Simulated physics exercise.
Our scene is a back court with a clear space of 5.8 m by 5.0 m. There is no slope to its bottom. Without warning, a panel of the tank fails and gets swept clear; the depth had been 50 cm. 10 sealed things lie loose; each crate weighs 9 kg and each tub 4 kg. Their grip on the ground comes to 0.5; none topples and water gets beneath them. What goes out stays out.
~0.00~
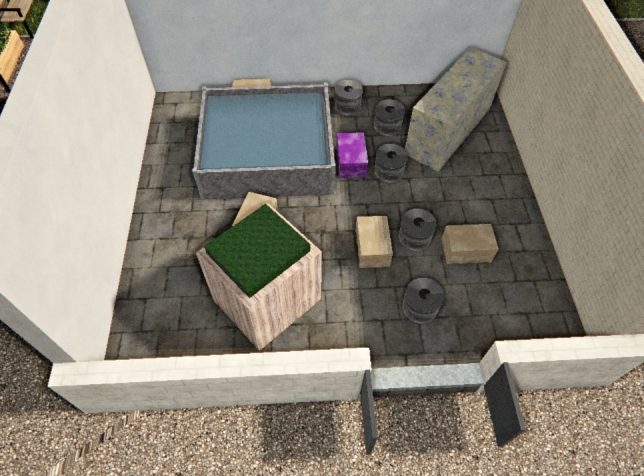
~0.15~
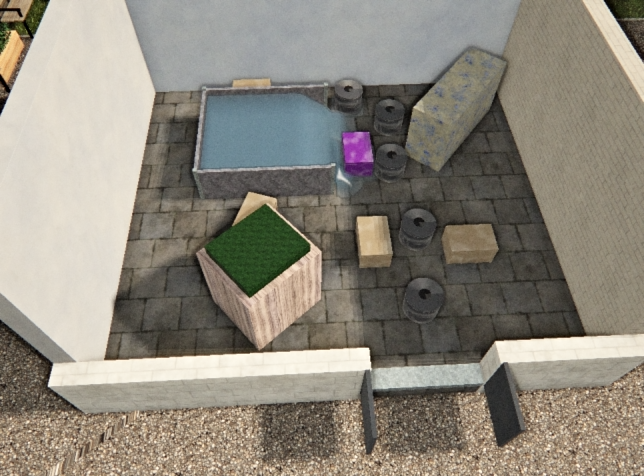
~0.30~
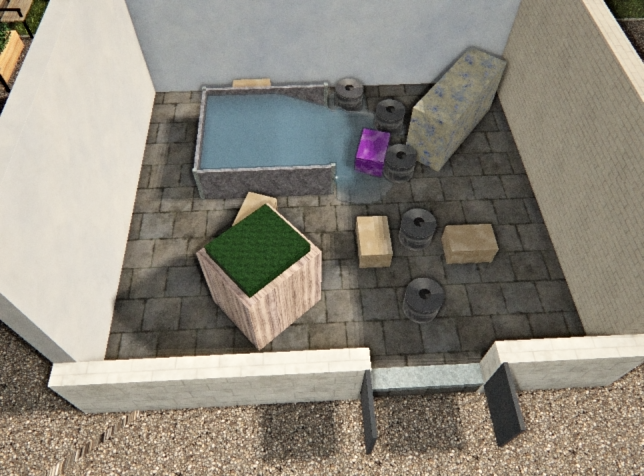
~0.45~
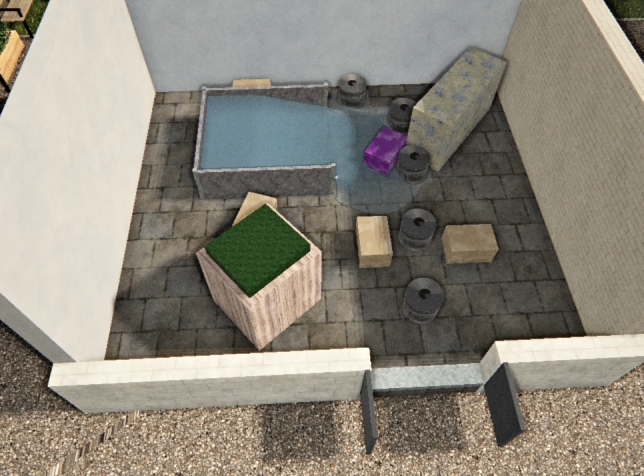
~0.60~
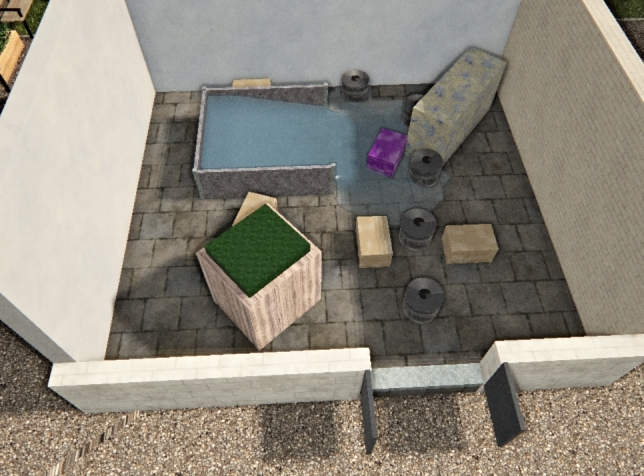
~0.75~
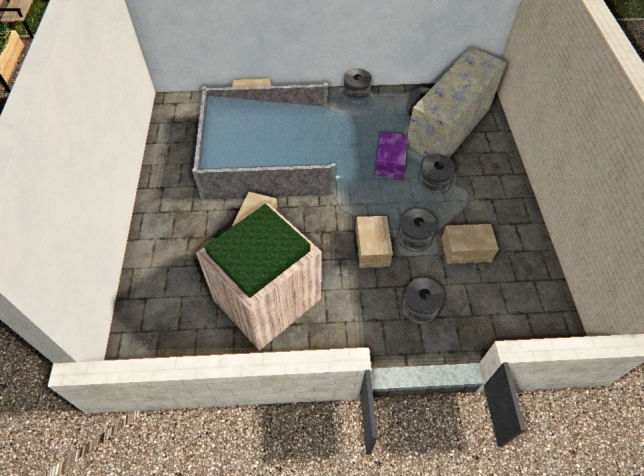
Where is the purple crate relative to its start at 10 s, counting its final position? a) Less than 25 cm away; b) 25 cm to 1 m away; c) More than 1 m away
c, more than 1 m away.
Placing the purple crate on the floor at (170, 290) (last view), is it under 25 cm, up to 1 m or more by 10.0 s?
Well, it edges along somewhat.
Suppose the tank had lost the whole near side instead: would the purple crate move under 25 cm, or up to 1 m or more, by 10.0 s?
Outcome for the purple crate: It remains nearly still.
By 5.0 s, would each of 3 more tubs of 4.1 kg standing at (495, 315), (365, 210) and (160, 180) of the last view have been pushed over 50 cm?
So that's beyond the threshold, within the threshold and within the threshold, in that sequence.
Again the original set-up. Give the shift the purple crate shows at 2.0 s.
250 cm or so by then.
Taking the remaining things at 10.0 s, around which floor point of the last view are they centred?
About (269, 243).
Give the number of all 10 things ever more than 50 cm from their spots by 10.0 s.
I count 10.
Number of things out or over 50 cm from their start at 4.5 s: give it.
Tally at that time: 8.
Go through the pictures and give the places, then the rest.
The purple crate at (352, 148) rests on the ground; water covers 2.8 m2; 0 of 10 have shifted, in the first picture.
The purple crate at (358, 147) rests on the ground, 8 cm from its start; water covers 3.5 m2; 1 of 10 have shifted, in the second picture.
The purple crate at (373, 145) rests on the ground, 31 cm from its start; 4.3 m2 under water; 2 of 10 have shifted, in the third picture.
The purple crate at (386, 144), on the bottom, 50 cm from its start; 5.2 m2 under water; 4 of 10 have shifted, in the fourth picture.
The purple crate at (388, 145), afloat, 52 cm from its start; 6.3 m2 under water; 4 of 10 have shifted, in the fifth picture.
The purple crate at (393, 148) floats, 58 cm from its start; water covers 7.2 m2; 4 of 10 have shifted, in the sixth picture.
After 2.0 s the purple crate is near (514, 237), 2.6 m from its start, afloat; 0 of 10 are out; 4 afloat.
After 4.5 s the purple crate is near (460, 318), 3.0 m from its start, afloat; 0 of 10 are out; 5 afloat.
After 7.0 s the purple crate has gone out; 1 of 10 are out; 6 afloat.
After 10.0 s the purple crate has gone out; 2 of 10 are out; 8 afloat.
